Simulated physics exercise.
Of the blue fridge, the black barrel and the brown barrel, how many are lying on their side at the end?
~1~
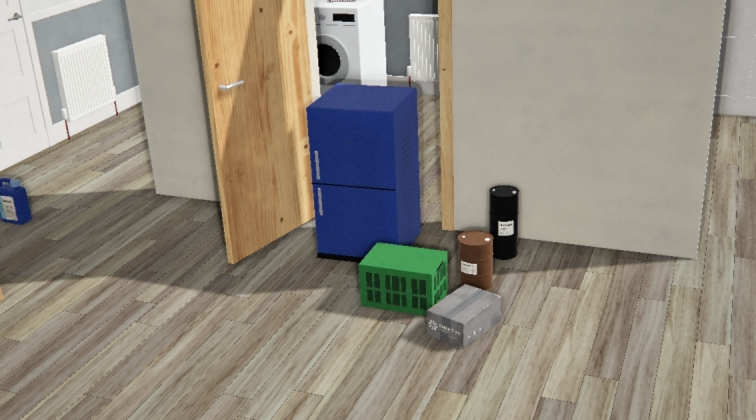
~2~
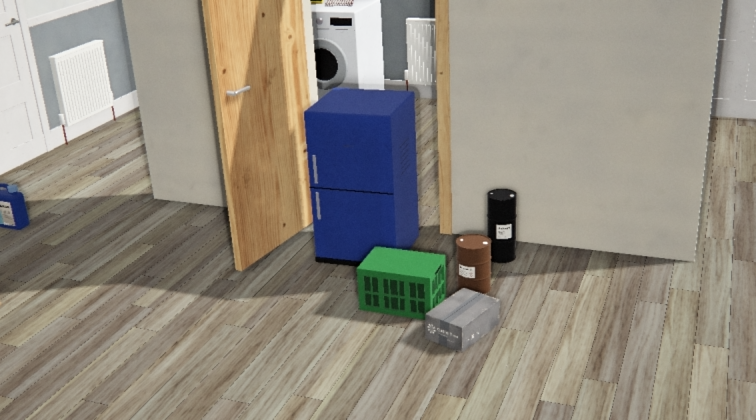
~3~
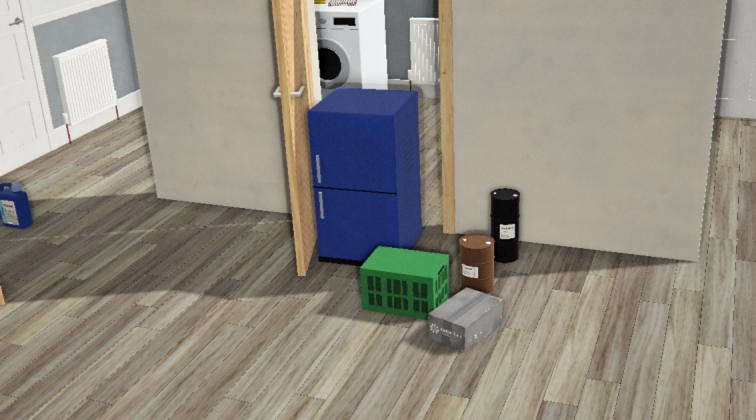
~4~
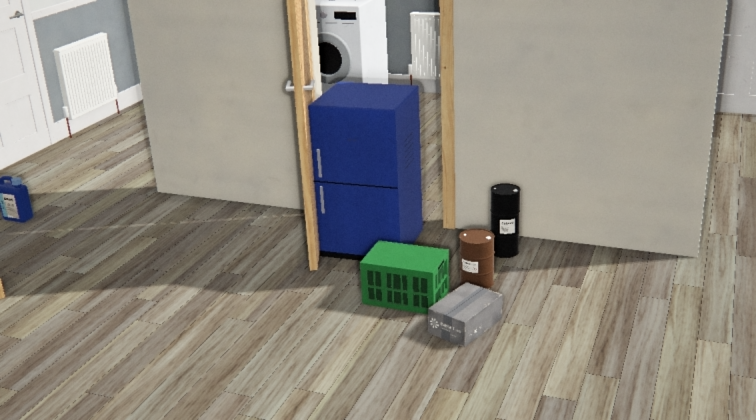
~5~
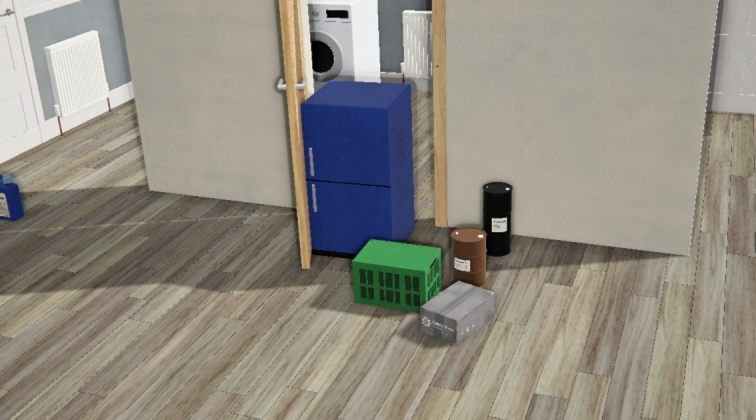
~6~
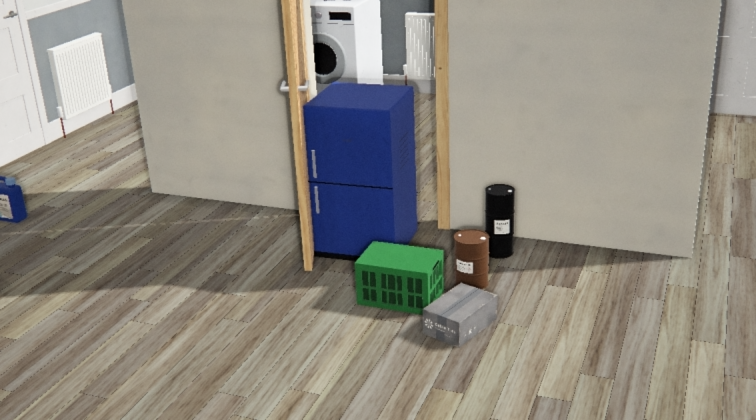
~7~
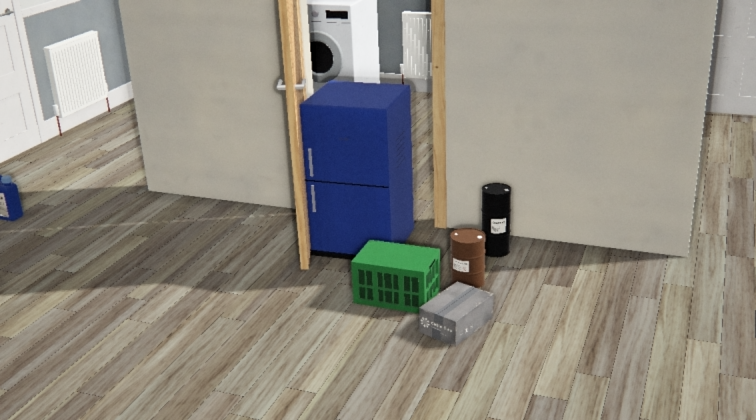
None of them are. The fridge and both barrels are still standing upright at the end.
